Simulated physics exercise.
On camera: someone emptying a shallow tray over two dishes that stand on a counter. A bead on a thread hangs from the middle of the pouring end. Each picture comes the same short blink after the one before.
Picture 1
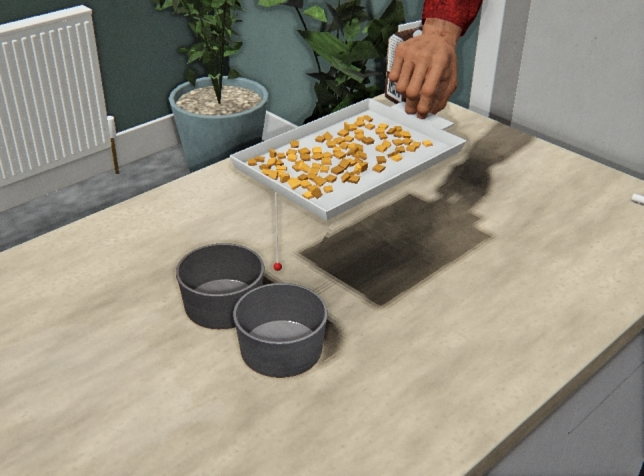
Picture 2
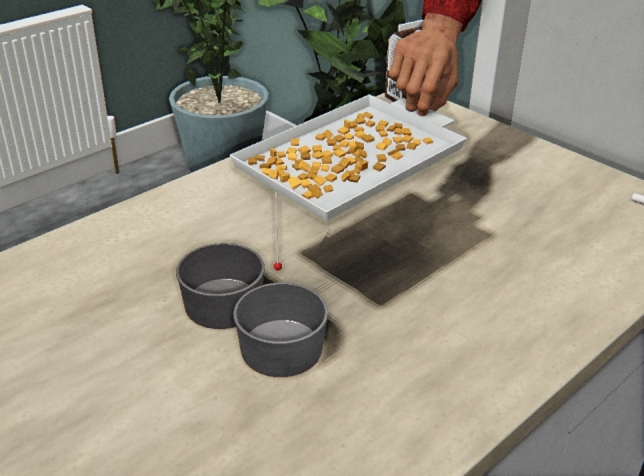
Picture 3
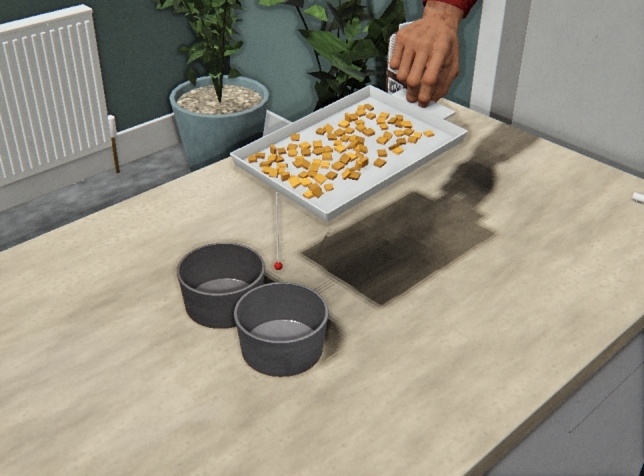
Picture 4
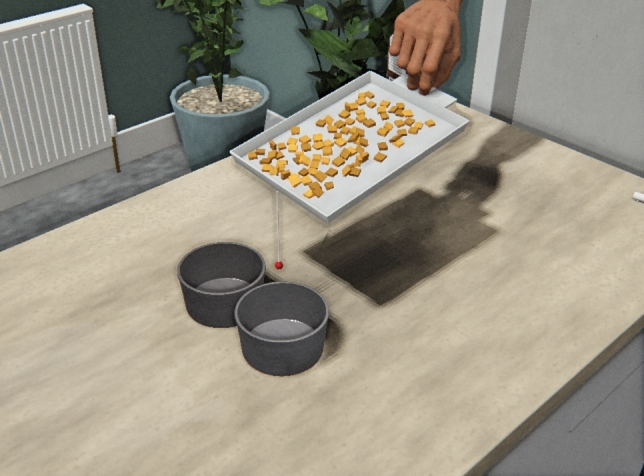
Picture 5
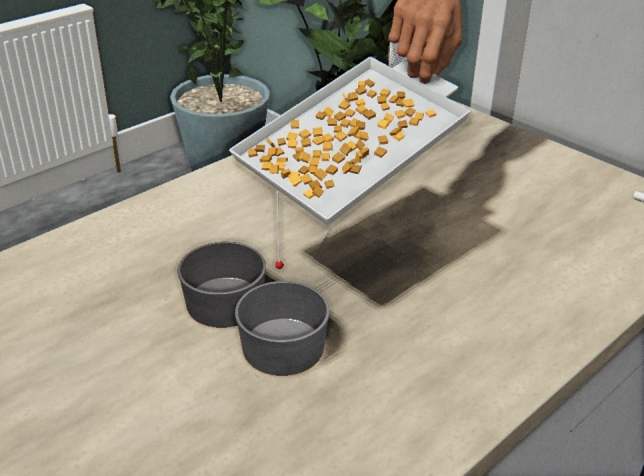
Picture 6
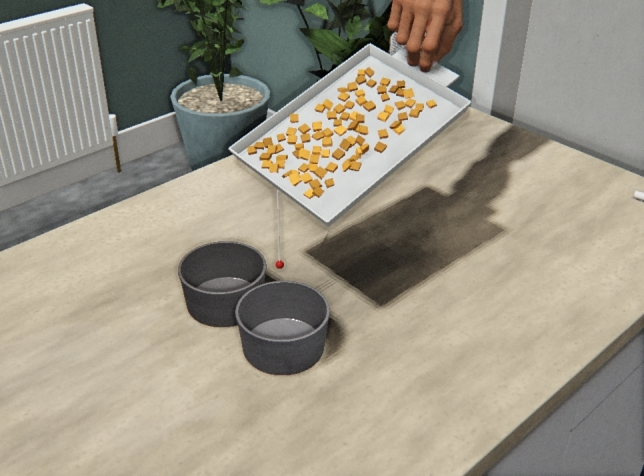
A hand in a red sleeve holds a shallow white tray of small golden crackers above a counter with two dark dishes. The hand gradually raises the tray's far end, and the near edge slants slightly lower at its right corner, while the crackers stay scattered across the tray and the dishes remain empty.
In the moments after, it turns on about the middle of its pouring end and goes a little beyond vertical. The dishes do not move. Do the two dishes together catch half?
The two hold the larger part of the load.
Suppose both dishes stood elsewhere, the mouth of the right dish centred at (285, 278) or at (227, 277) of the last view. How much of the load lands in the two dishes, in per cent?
The first gives 30 %, the second 0 %.
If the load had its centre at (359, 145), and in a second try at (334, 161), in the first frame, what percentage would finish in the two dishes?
Roughly 70 per cent, and 80 per cent.
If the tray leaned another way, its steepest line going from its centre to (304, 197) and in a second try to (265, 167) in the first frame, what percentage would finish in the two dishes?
Roughly 90 per cent, and 70 per cent.
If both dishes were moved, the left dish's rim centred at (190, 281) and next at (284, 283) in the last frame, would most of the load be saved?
One: Under half. Two: The larger part.
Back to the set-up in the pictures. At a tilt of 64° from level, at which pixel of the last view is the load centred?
Close to (318, 180).
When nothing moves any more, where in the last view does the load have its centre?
Near (299, 342).
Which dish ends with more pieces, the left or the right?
More ends in the dish on the right.
Just after the last frame, tray tipped steeply; almost all on the tray; just a few in the air.
A moment on, tray tipped past a quarter turn; roughly a third on the tray; roughly a quarter in the right dish; about a tenth outside both; roughly a quarter in the air.
Further on, tray tipped past a quarter turn; roughly two thirds in the right dish; roughly a third outside both.
When it is over, tray tipped past a quarter turn; roughly two thirds in the right dish; not one in the left dish; roughly a third outside both.
